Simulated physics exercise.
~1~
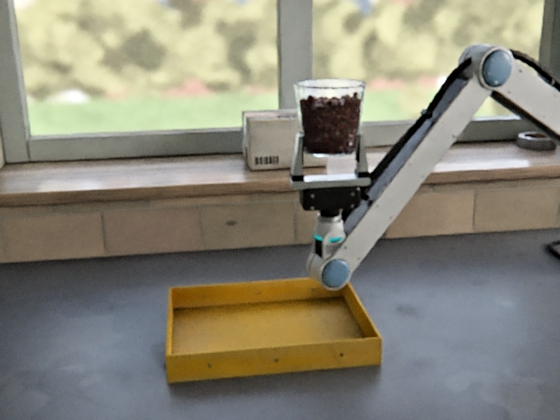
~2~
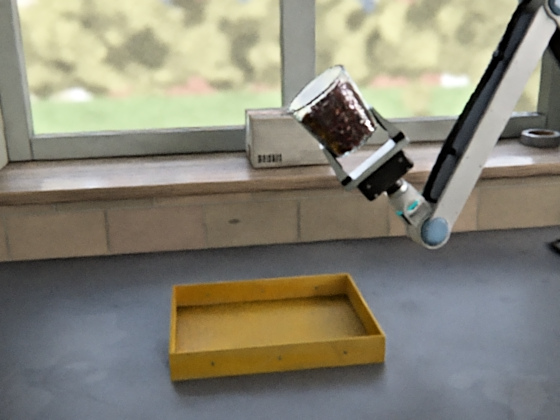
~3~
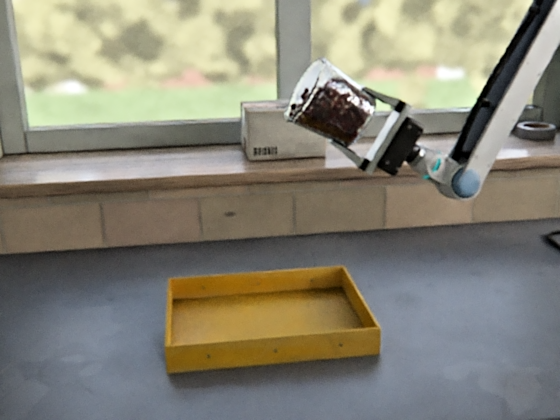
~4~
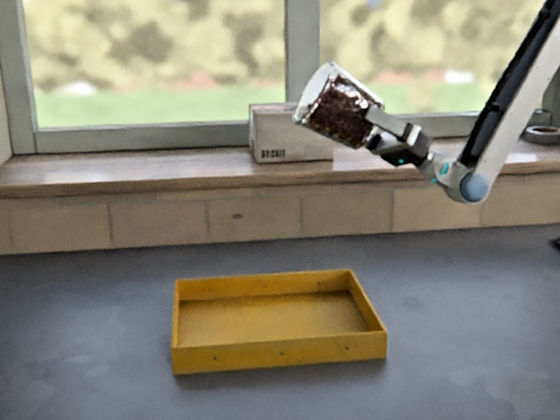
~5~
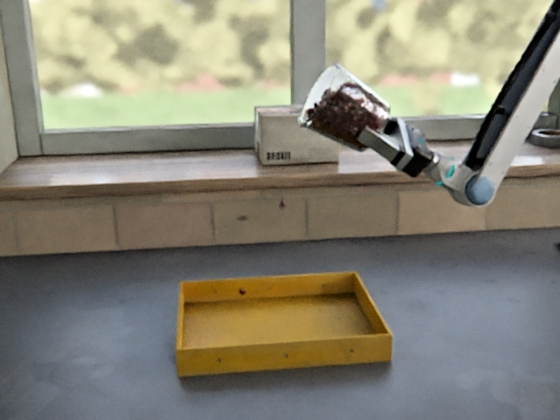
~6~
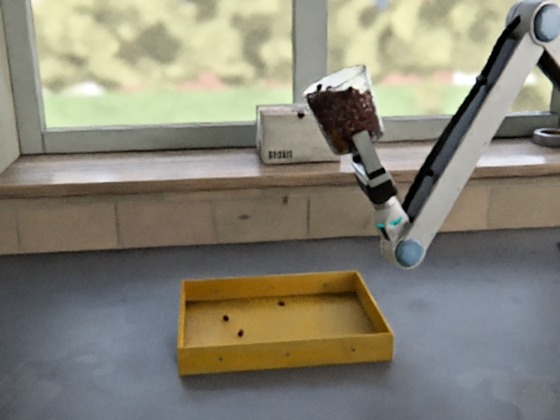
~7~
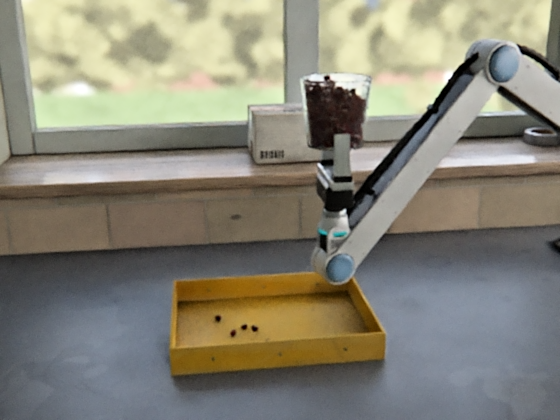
Robot arm tilting a glass tumbler of dark beans, dropping a few into a yellow tray, then setting the tumbler upright, still nearly full.
